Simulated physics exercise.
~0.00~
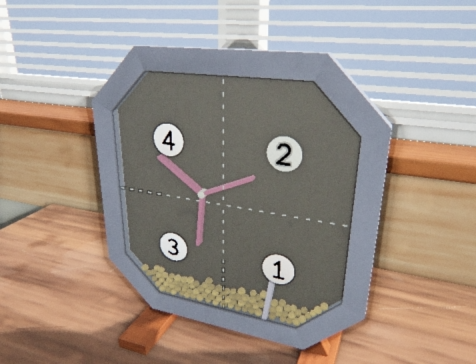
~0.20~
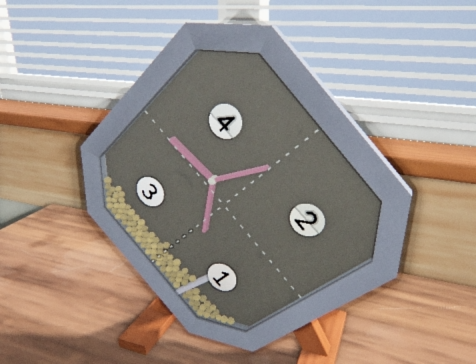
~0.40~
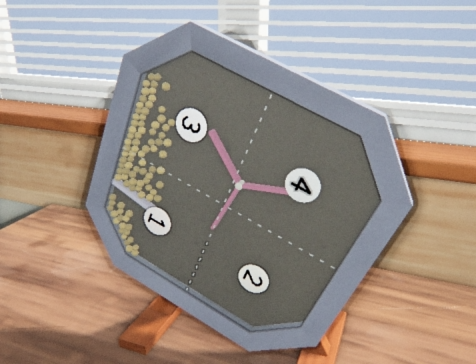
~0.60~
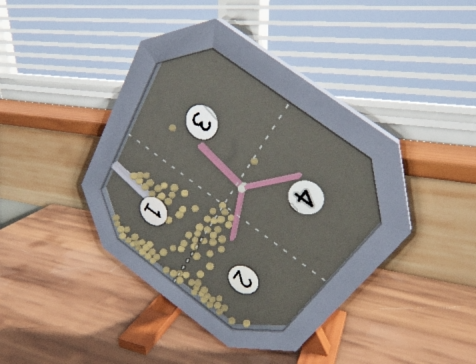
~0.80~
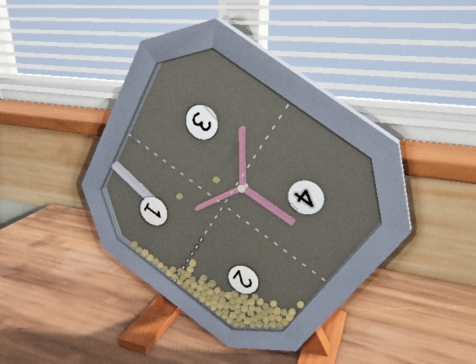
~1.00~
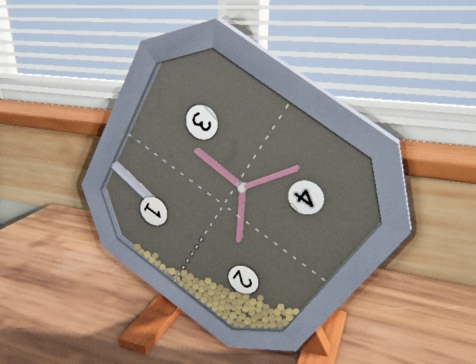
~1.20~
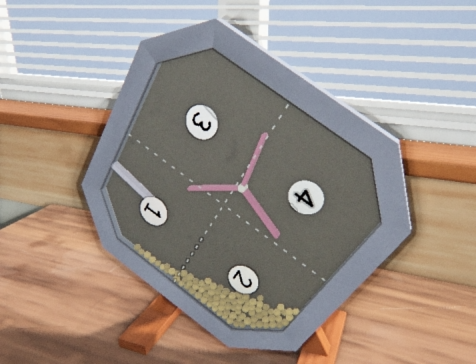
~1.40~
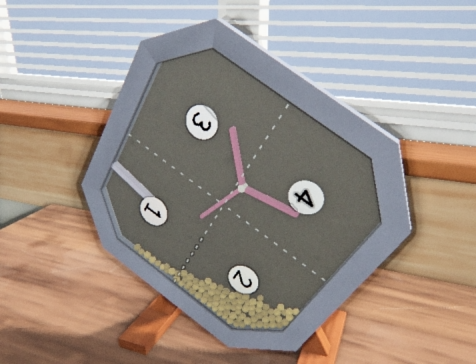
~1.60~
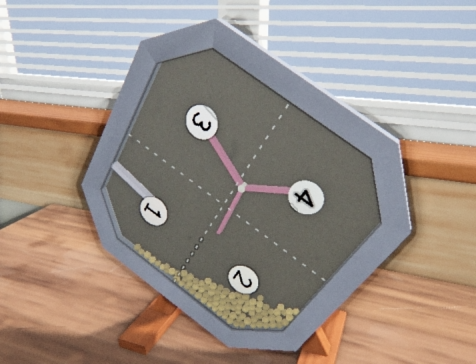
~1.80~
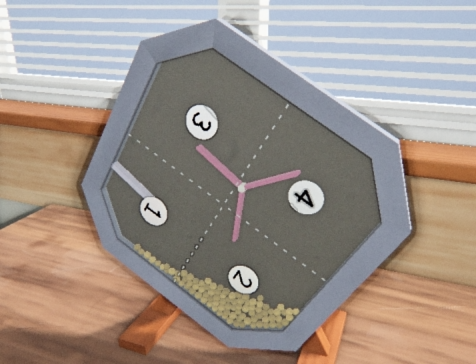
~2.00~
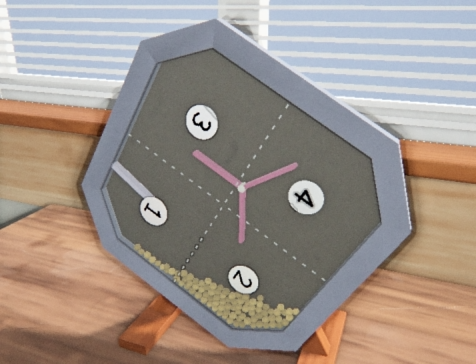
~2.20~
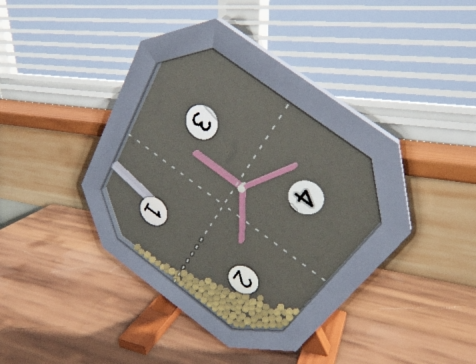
An upright eight-sided box turns clockwise and stops, its beans settling in quarter two.
